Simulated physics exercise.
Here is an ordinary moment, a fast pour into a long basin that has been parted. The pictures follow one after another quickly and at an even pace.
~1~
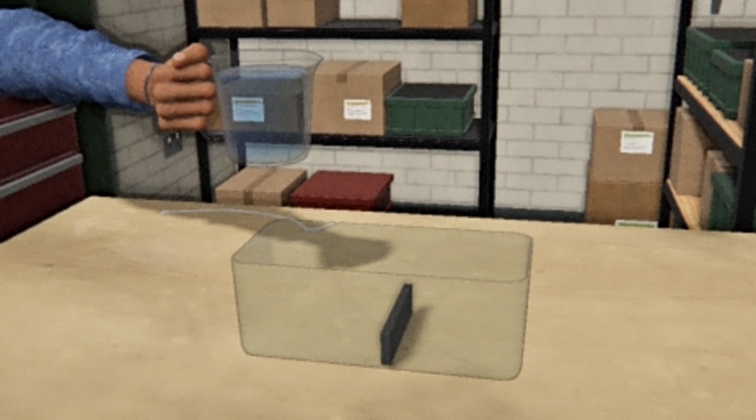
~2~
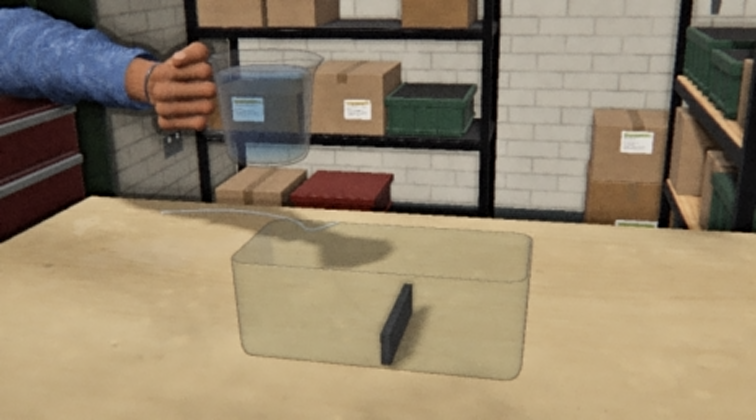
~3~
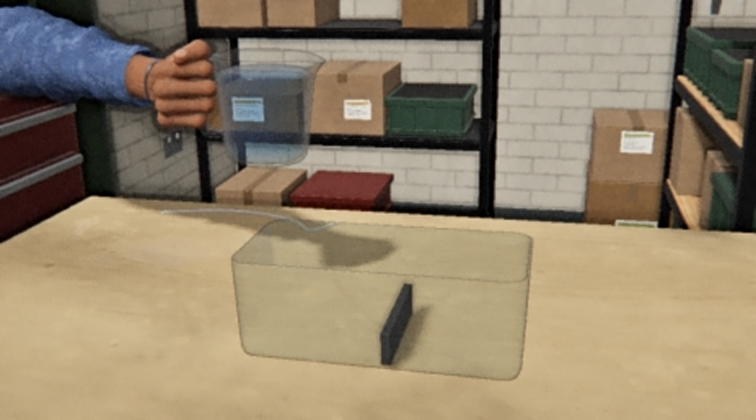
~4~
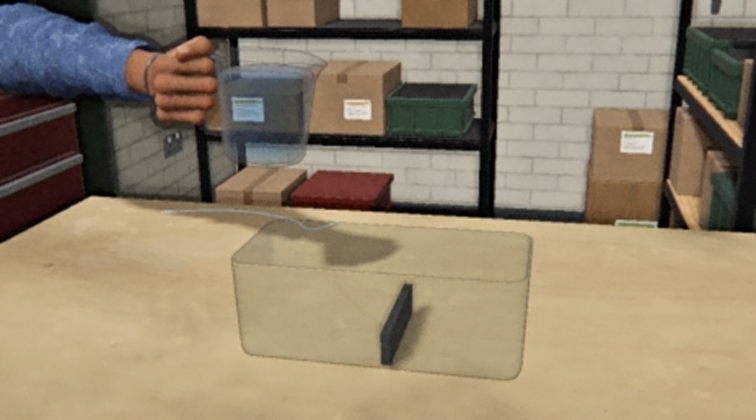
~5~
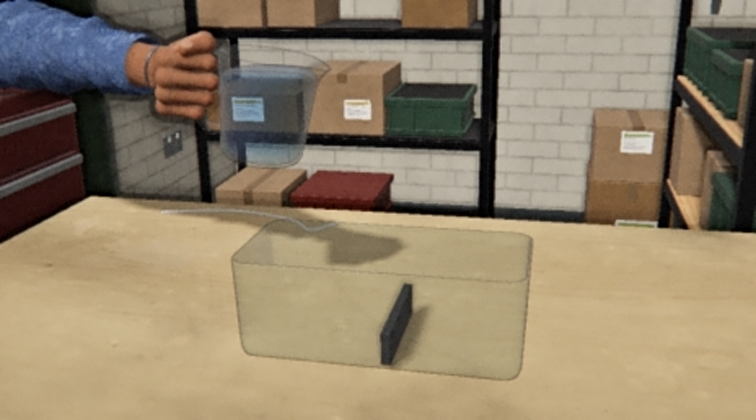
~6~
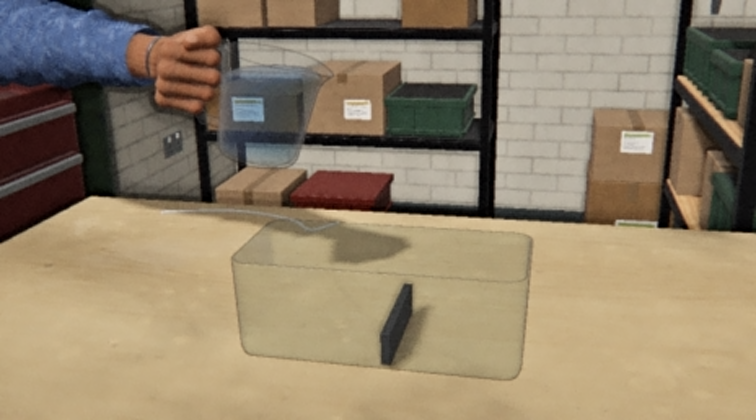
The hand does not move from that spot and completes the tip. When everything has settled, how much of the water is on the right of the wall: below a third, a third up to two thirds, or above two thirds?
The share right of the wall is going to reach a third without passing two thirds.
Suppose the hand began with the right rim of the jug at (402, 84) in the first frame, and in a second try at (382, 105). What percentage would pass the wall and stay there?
Near 90 per cent for the first start, near 90 per cent for the second.
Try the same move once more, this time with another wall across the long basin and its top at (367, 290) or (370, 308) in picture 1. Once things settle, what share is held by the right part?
About 80 % and 80 %.
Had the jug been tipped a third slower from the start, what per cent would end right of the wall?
Roughly 55 percent.
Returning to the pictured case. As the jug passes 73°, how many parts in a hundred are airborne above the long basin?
20 %.
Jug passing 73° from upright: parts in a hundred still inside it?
Near 70 percent is still in there.
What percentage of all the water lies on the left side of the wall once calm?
Roughly 55 %.
A moment on, the jug is tipped part way and 71 per cent is still to pour, 1 is left of the wall and 6 right of it.
Next, the jug is tipped right over and 15 per cent is still to pour, 26 is left of the wall and 40 right of it.
Then the jug is tipped right over and 0 per cent is still to pour, 54 is left of the wall and 43 right of it.
Later the jug is tipped right over and 0 per cent is still to pour, 54 is left of the wall and 44 right of it.
Finally, 54 per cent lies left of the wall, 44 right of it and 2 outside.
